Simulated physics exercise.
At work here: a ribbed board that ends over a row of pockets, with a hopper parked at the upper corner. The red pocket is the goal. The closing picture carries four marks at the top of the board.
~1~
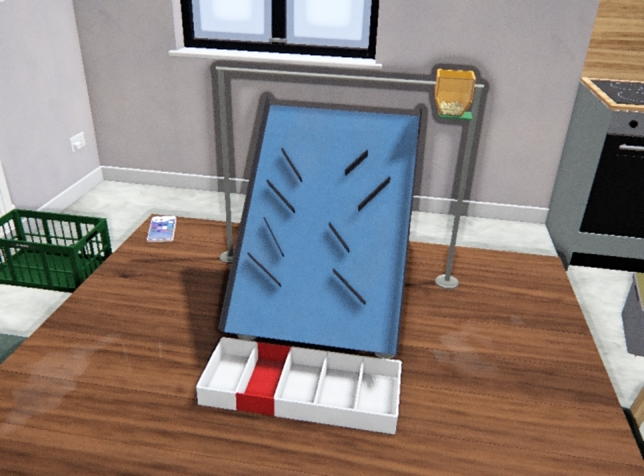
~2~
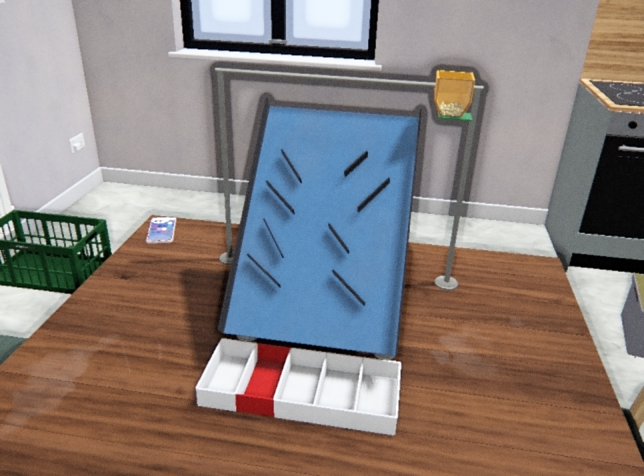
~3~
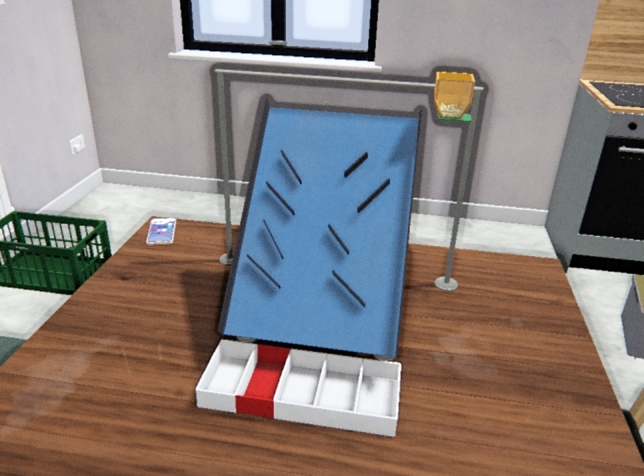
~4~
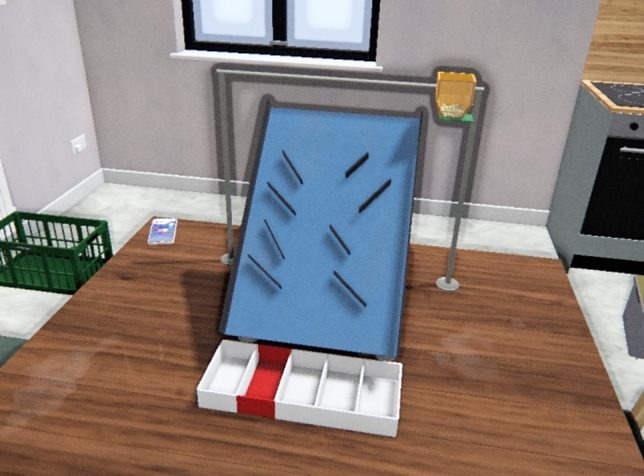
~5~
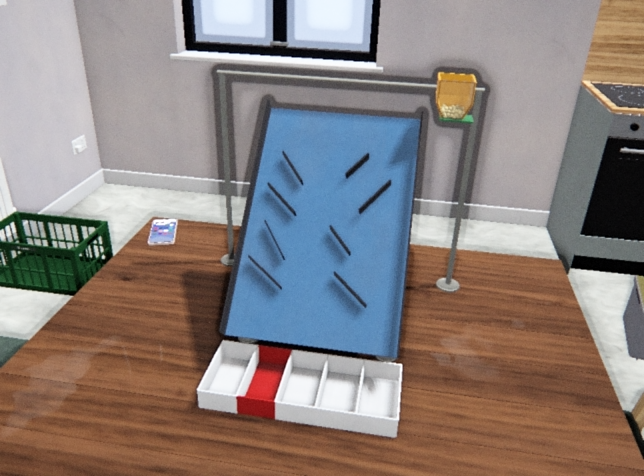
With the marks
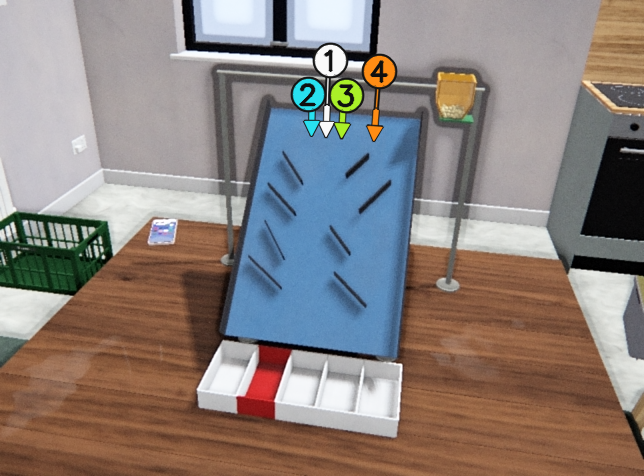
To begin with, a blue ribbed board leans on a wooden table above a row of five pockets, the second from the left red, with an orange hopper at the upper right corner. The view shifts almost imperceptibly, while the board, hopper and empty pockets all stay still.
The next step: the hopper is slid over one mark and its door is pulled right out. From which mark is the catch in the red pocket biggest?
It is 3.
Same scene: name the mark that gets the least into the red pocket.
2.
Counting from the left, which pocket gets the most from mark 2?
The third from the left.
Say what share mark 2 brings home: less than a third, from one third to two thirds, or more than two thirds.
Mark 2 gives less than a third.
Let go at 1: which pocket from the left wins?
The third from the left.
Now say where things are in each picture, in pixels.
Hopper (451, 109), soya beans, door shut, in the first picture.
Ribs (281, 149) to (300, 178), (344, 171) to (367, 151), (266, 180) to (293, 210), in the second picture.
Ribs (358, 208) to (389, 179), (263, 220) to (281, 255), (329, 224) to (348, 251), in the third picture.
Ribs (248, 255) to (280, 286), (334, 271) to (366, 304), in the fourth picture.
Red pocket (256, 406), number 2 of 5 from the left, in the fifth picture.
On the marked copy, mark 1 meets the board at (326, 131); mark 2 meets the board at (311, 130); mark 3 meets the board at (341, 132); mark 4 meets the board at (374, 135).
With 1, about a tenth in the red pocket, roughly two thirds in other pockets, about a tenth outside the box.
With 2, just a few in the red pocket, the larger part in other pockets, about a tenth outside the box.
With 3, roughly a third in the red pocket, roughly half in other pockets, about a tenth outside the box.
With 4, roughly a quarter in the red pocket, the larger part in other pockets, just a few outside the box.
